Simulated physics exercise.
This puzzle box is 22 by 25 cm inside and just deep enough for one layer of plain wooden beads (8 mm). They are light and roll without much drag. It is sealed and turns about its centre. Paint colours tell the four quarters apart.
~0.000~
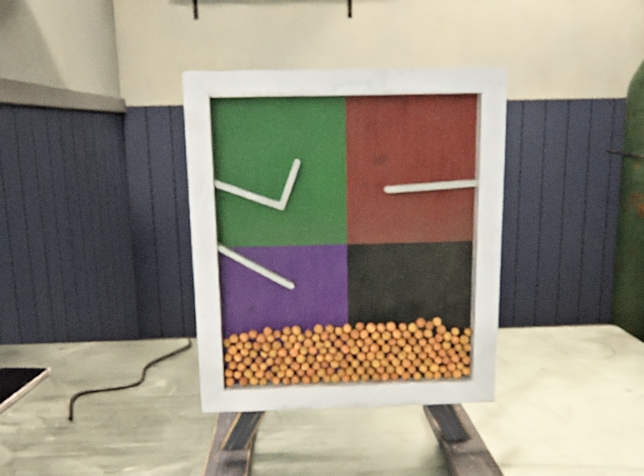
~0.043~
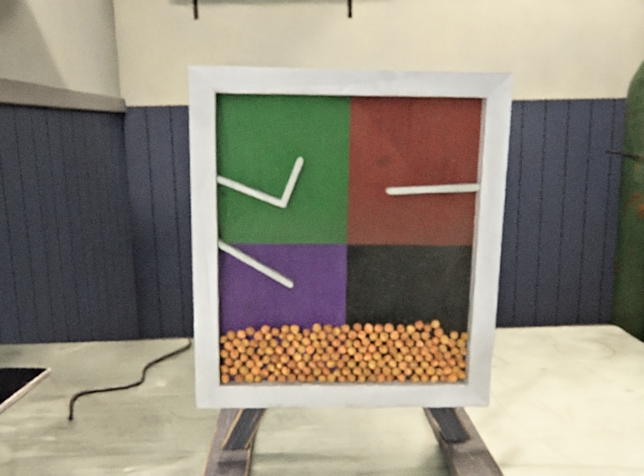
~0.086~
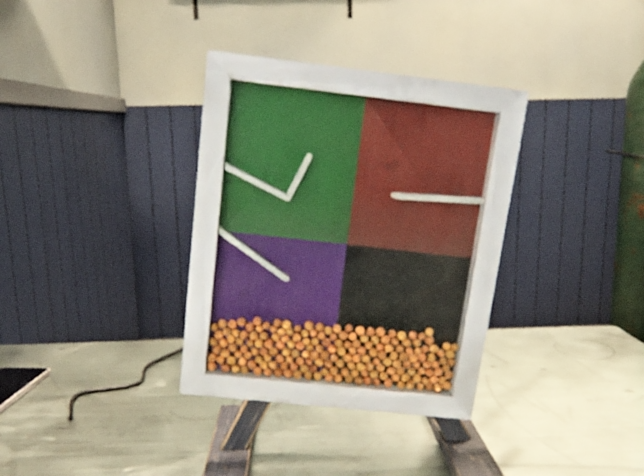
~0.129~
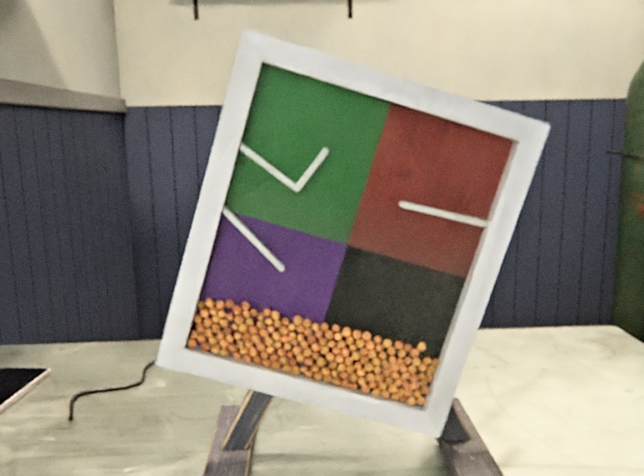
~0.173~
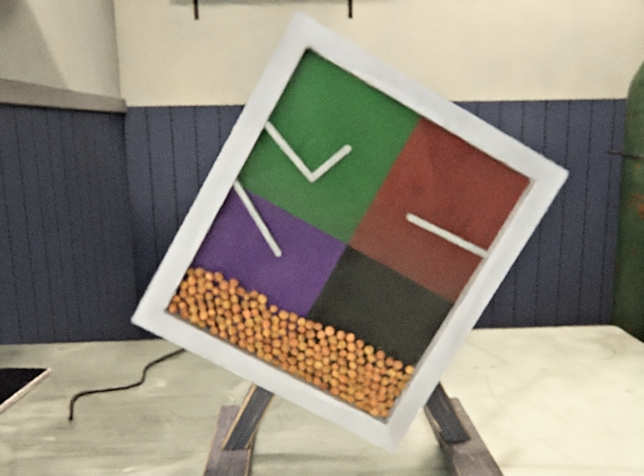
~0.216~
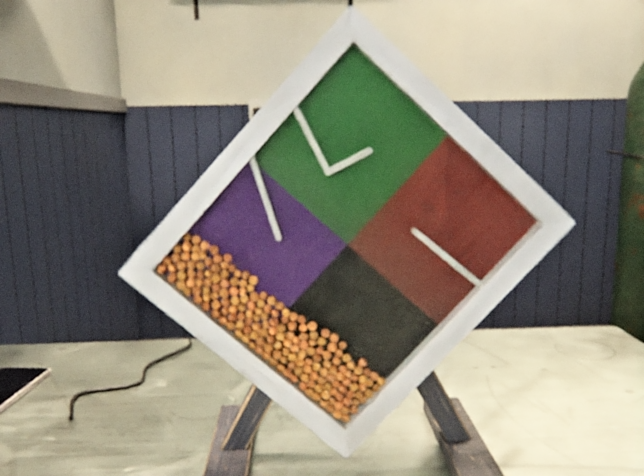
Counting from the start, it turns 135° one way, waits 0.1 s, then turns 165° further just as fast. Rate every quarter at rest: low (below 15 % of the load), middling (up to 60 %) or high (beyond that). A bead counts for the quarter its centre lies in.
Red quarter: Low; purple quarter: Middling; green quarter: Middling; black quarter: Low.
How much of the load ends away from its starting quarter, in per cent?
Some 90 per cent.
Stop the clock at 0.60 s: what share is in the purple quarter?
About 5 per cent.
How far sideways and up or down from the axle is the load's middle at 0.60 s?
Some 6 cm left and 3 cm below.
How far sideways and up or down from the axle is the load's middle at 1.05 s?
About 5 cm left and 1 cm above.
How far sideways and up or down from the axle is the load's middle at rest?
Some 4 cm left and 7 cm below.
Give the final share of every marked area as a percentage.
Red quarter: 0; purple quarter: 45; green quarter: 55; black quarter: 0.
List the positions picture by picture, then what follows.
In the first frame, level; about 190 beads; beads centred (349, 354); top one (437, 322); red (411, 170), purple (285, 315), green (281, 173), black (410, 312).
In the second frame, turned 2° clockwise; beads centred (346, 354); top one (266, 329).
In the third frame, turned 8° clockwise; beads centred (335, 354); top one (257, 321); wall ends (286, 278), (394, 195), (309, 156).
In the fourth frame, turned 18° clockwise; beads centred (317, 351); top one (210, 303).
In the fifth frame, turned 30° clockwise; beads centred (296, 344); top one (190, 272).
In the sixth frame, turned 43° clockwise; beads centred (276, 332); top one (187, 237); red (443, 233), purple (252, 256), green (350, 147), black (346, 337).
After 0.60 s, it stands 135° clockwise; the beads' middle is 6 cm left of and 3 cm below the centre; red 35 %, purple 5 %, black 55 %.
After 1.05 s, it has come round 218° clockwise; the beads' middle is 5 cm left of and 1 cm above the centre; red 45 %, green 15 %, black 35 %.
After 1.40 s, it has come round 300° clockwise; the beads' middle is 4 cm left of and 6 cm below the centre; purple 40 %, green 60 %.
Settled by 2.8 s, it has come round 300° clockwise; red 0 %, purple 45 %, green 55 %, black 0 %.
